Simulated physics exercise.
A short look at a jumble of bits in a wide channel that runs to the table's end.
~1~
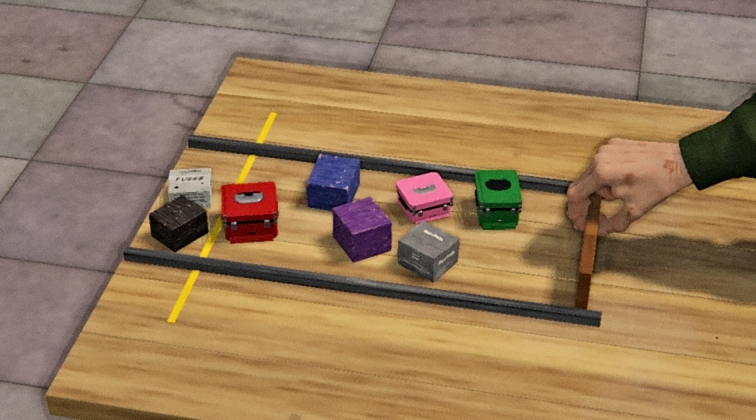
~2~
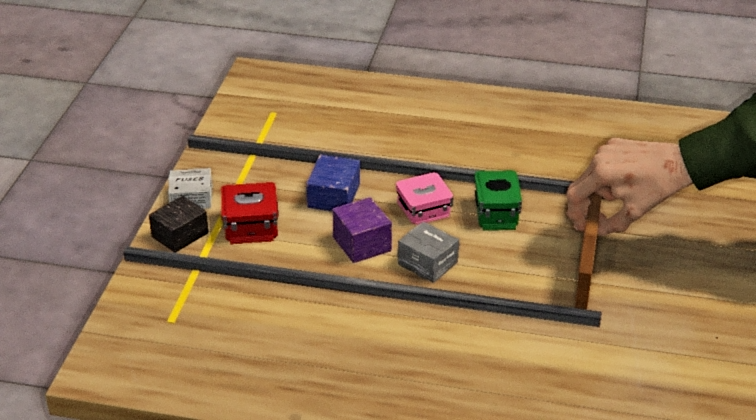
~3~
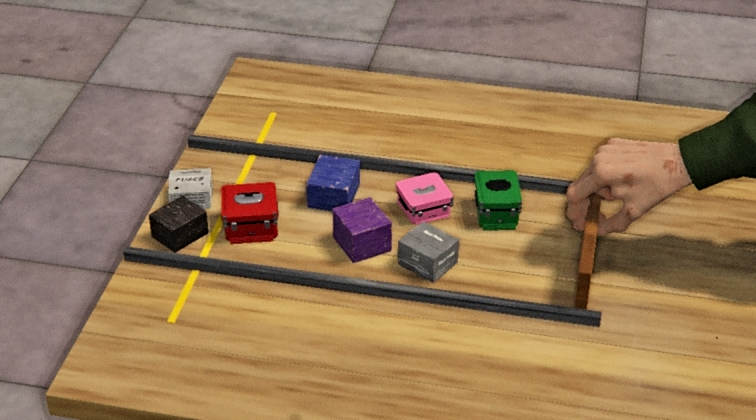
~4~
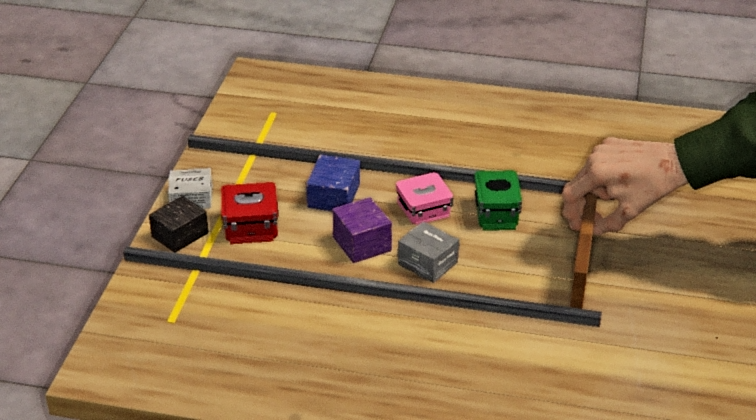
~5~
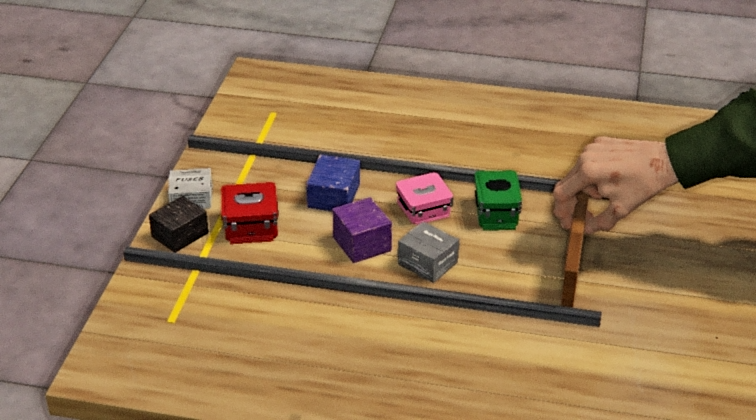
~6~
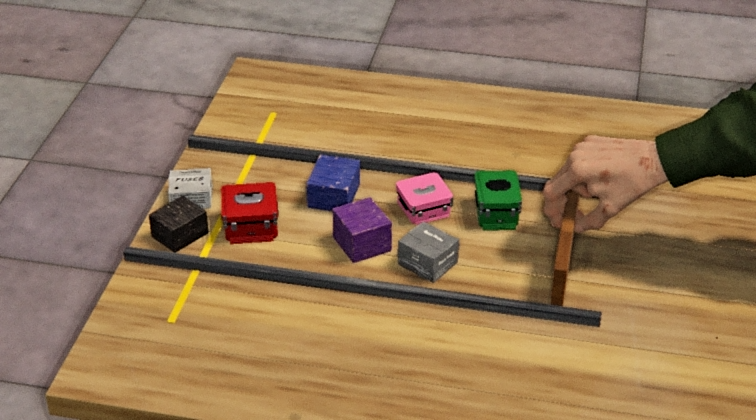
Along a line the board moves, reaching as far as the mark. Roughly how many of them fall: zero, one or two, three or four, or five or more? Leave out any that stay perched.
Three or four.
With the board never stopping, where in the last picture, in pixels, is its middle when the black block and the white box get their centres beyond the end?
Roughly at (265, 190) and roughly at (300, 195).
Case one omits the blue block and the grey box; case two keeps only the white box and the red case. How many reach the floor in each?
The count is 2 in one try and 1 in the other, in that order.
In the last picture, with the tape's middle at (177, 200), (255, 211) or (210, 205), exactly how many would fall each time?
Respectively, 6, 3 and 5.
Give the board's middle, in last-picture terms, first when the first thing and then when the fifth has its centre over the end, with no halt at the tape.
(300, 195), then (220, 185).
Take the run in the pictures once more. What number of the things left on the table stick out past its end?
The tally is 2.
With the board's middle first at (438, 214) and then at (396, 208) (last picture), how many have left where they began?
The number moved is 4 and then 5.
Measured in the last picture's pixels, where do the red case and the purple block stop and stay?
Look around (155, 197) for the first and around (204, 197) for the second.
Soon after, none off yet; white box at rest near (190, 189); black block at rest near (179, 224); red case at rest near (250, 212).
In the end, the number that fall off is three or four; gone, blue block, black block and white box.
